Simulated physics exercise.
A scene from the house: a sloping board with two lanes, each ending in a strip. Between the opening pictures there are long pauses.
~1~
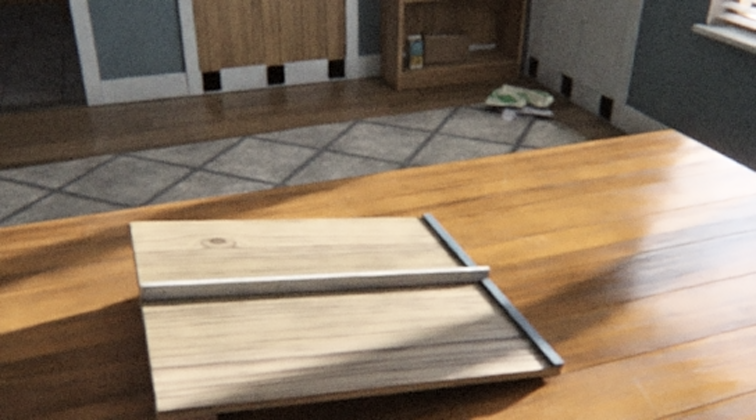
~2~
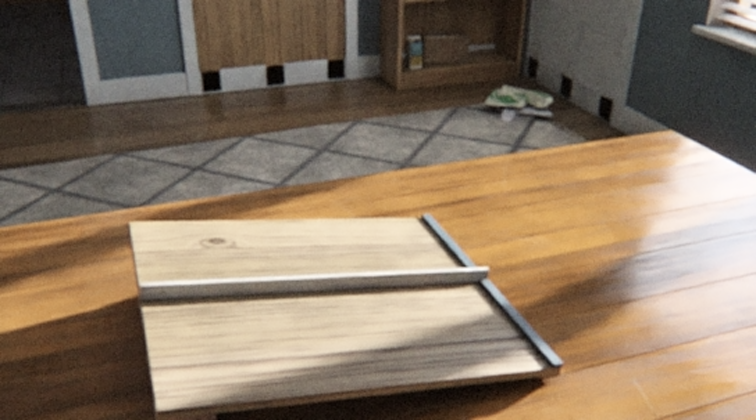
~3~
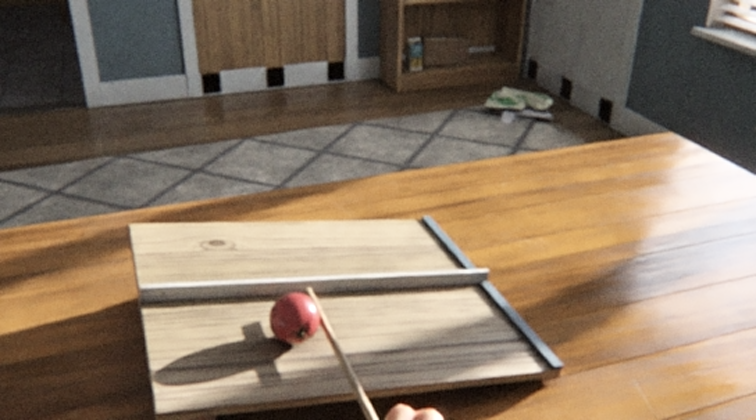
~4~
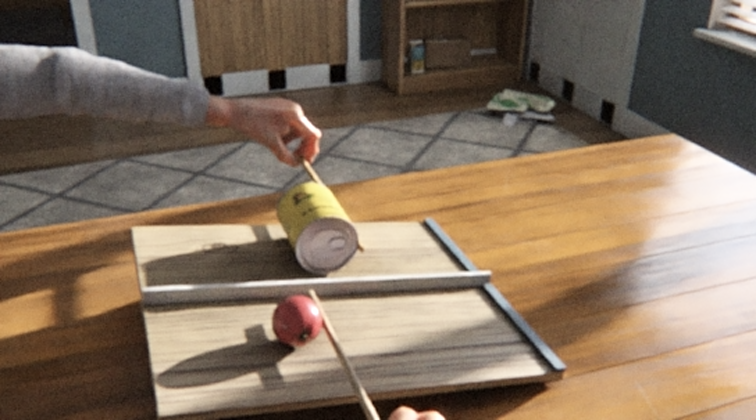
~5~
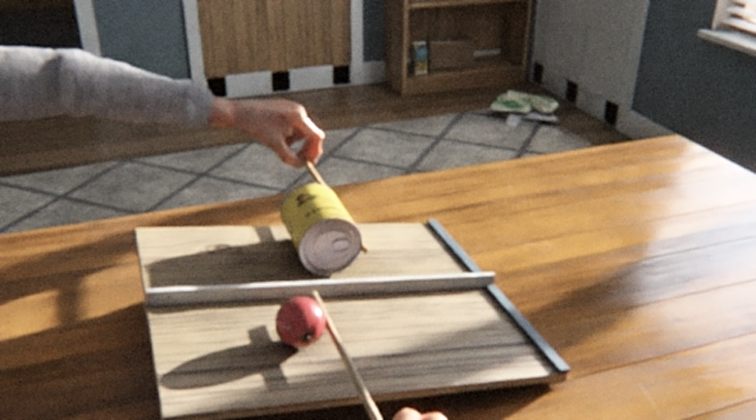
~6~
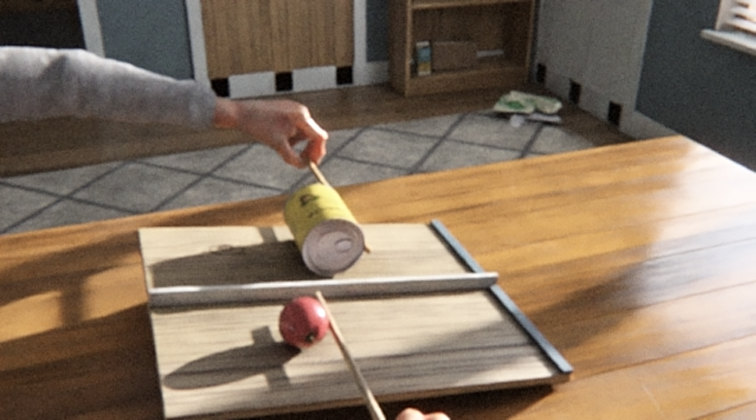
Hands use thin sticks to hold a red tomato, then a yellow tin, on a board.
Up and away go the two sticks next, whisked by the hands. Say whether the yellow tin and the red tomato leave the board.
Yellow tin falls off, red tomato falls off.
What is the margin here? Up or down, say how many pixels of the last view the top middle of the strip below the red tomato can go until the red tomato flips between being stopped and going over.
Move it up by about 8 pixels.
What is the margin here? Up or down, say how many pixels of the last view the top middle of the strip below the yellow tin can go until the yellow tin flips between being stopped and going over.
Raise it by 8 pixels in the picture and it flips.
Then, 0.64 s after the last picture, yellow tin rolling on the board near (439, 227); red tomato rolling on the board near (454, 314).
Then, 1.14 s after the last picture, yellow tin off the board near (600, 212); red tomato off the board near (656, 292).
By the end, the yellow tin rolls off the board; the red tomato rolls off the board.
